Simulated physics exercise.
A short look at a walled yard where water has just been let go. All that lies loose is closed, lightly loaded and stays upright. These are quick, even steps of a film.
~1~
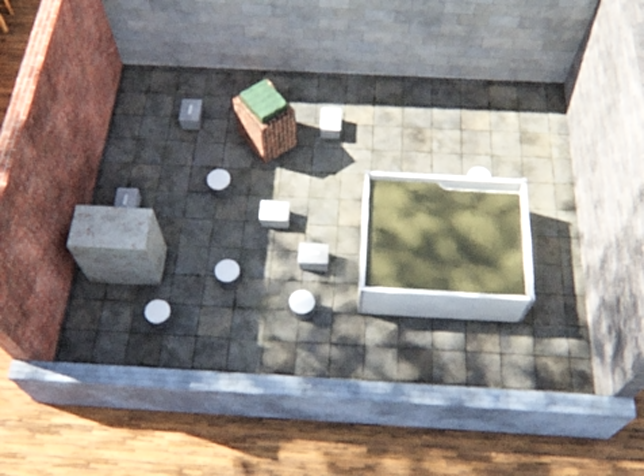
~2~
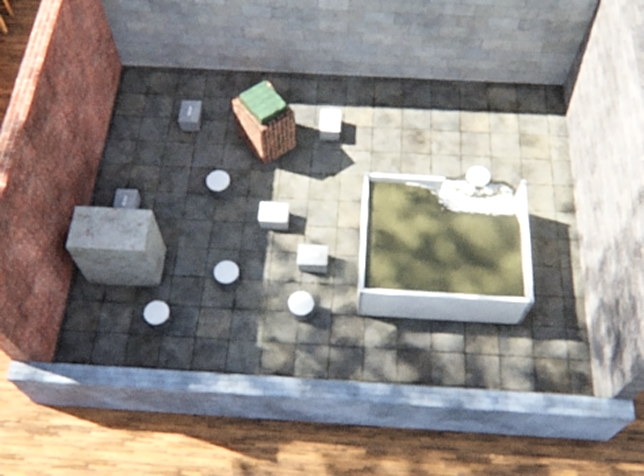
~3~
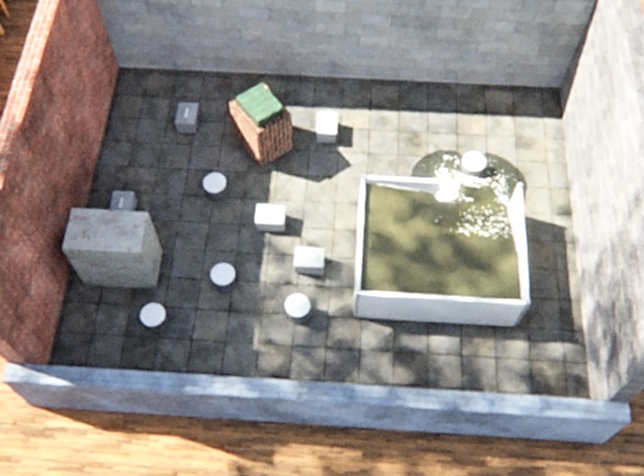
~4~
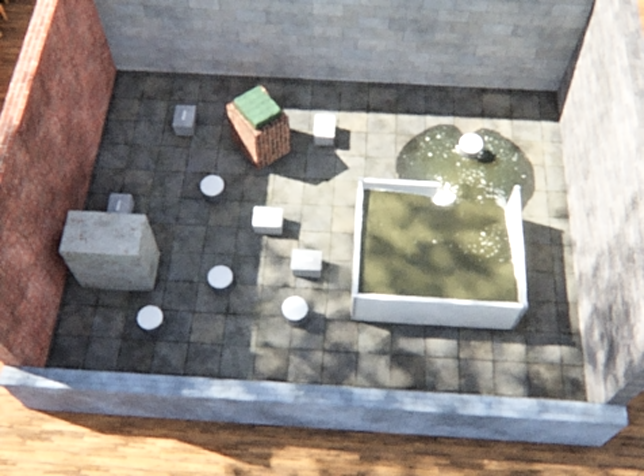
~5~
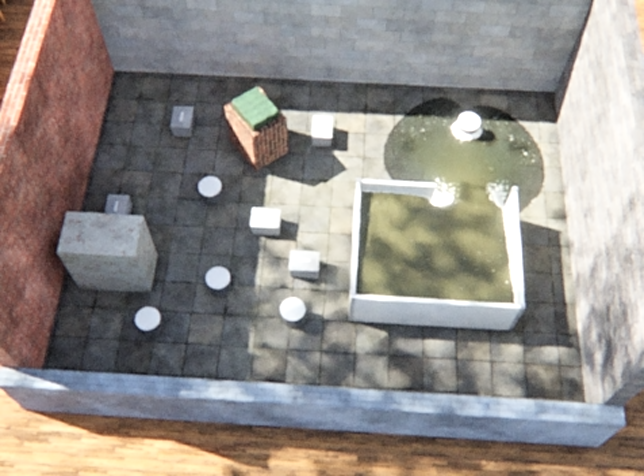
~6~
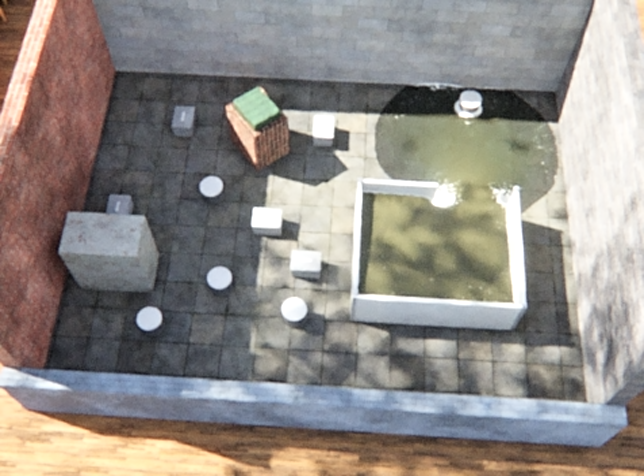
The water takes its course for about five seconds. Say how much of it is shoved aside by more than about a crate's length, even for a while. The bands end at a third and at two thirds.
That comes to between one and two thirds.
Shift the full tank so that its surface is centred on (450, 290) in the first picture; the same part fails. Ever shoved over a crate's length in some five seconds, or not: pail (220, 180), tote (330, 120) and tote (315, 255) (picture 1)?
In turn: Under that, pushed that far, no.
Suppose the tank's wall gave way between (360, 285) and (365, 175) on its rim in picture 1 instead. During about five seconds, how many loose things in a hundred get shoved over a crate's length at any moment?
I make it 90 per cent.
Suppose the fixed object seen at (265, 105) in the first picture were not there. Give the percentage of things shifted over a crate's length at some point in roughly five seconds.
Close to 30 %.
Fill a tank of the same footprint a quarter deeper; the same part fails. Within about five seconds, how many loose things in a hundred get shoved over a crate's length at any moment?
I make it 50 per cent.
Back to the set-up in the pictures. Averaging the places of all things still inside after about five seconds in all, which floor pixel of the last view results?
Near (228, 248).
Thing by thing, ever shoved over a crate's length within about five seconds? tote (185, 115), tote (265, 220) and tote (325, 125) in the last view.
As listed: Moved that far, pushed that far, shifted that much.
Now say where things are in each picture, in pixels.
A pail at (479, 177) rests on the ground; a tote at (126, 200) rests on the ground; 0 of 10 have shifted, in the first frame.
A pail at (478, 176) rests on the ground, close to its start; a tote at (125, 201) rests on the ground; 0 of 10 have shifted, in the second frame.
A pail at (474, 161), on the bottom, a stride from its start; a tote at (121, 203) rests on the ground; 1 of 10 have shifted, in the third frame.
A pail at (472, 143), on the bottom, a stride from its start; a tote at (119, 206) rests on the ground; 1 of 10 have shifted, in the fourth frame.
A pail at (470, 121), on the bottom, a stride from its start; a tote at (116, 207) rests on the ground; 1 of 10 have shifted, in the fifth frame.
A pail at (471, 99), on the bottom, far from its start; a tote at (118, 207), on the bottom; 1 of 10 have shifted, in the sixth frame.
A moment on, 1 of 10 are well off their spots; 1 afloat.
Next, 1 of 10 are well off their spots; 1 afloat.
Later, 3 of 10 are well off their spots; 1 afloat.
In the end, 4 of 10 are well off their spots, and 4 have been at some point; 2 afloat.
